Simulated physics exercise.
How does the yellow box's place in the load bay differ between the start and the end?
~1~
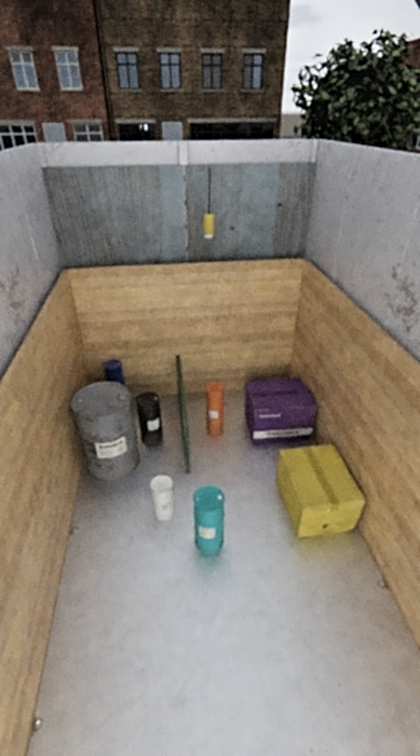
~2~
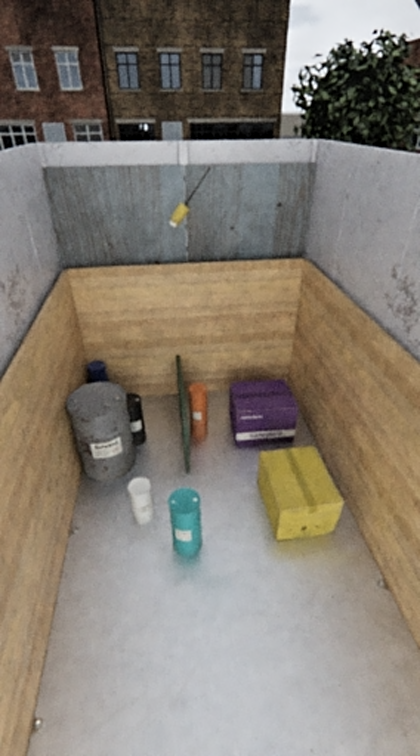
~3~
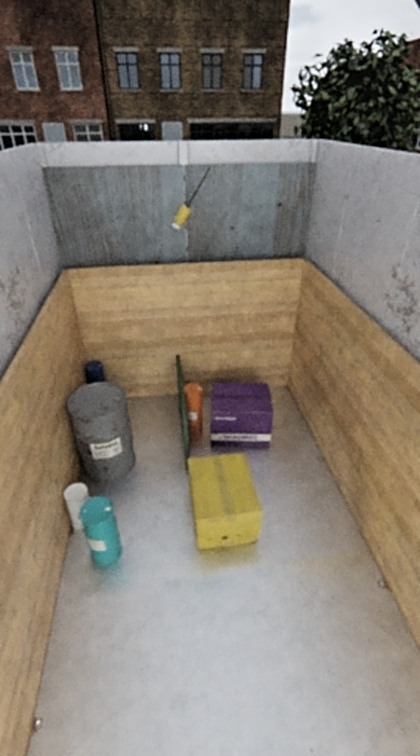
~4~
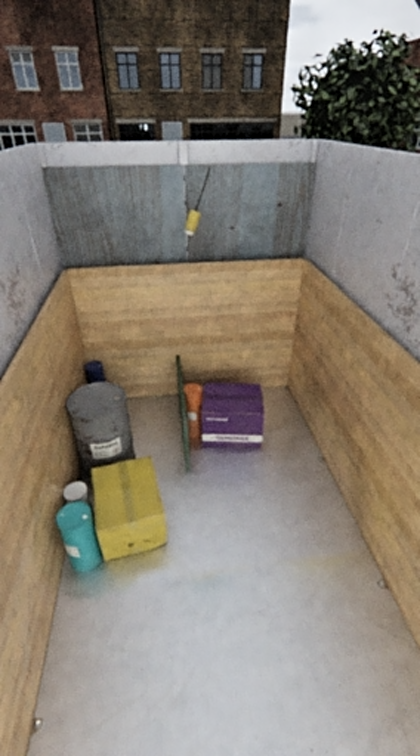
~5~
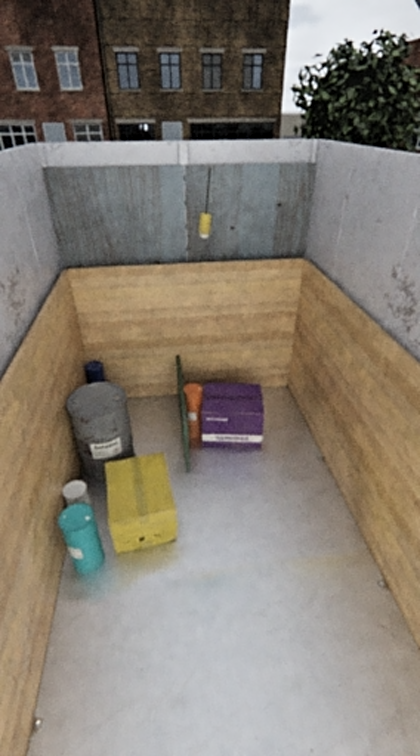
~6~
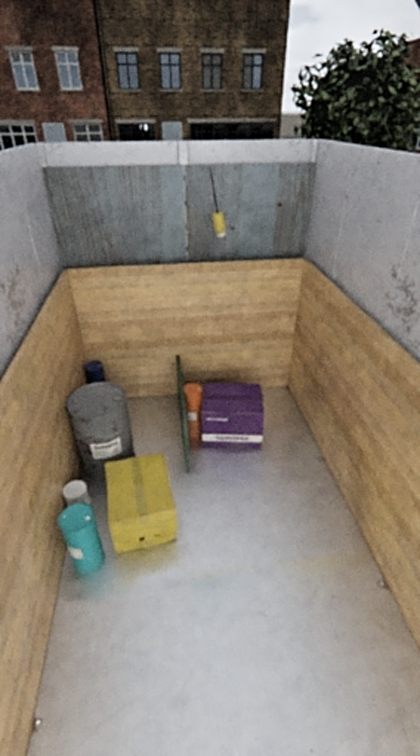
At the start the yellow box sits on the right side, in front of the purple box. By the end it rests on the left side, beside the turquoise and white canisters.
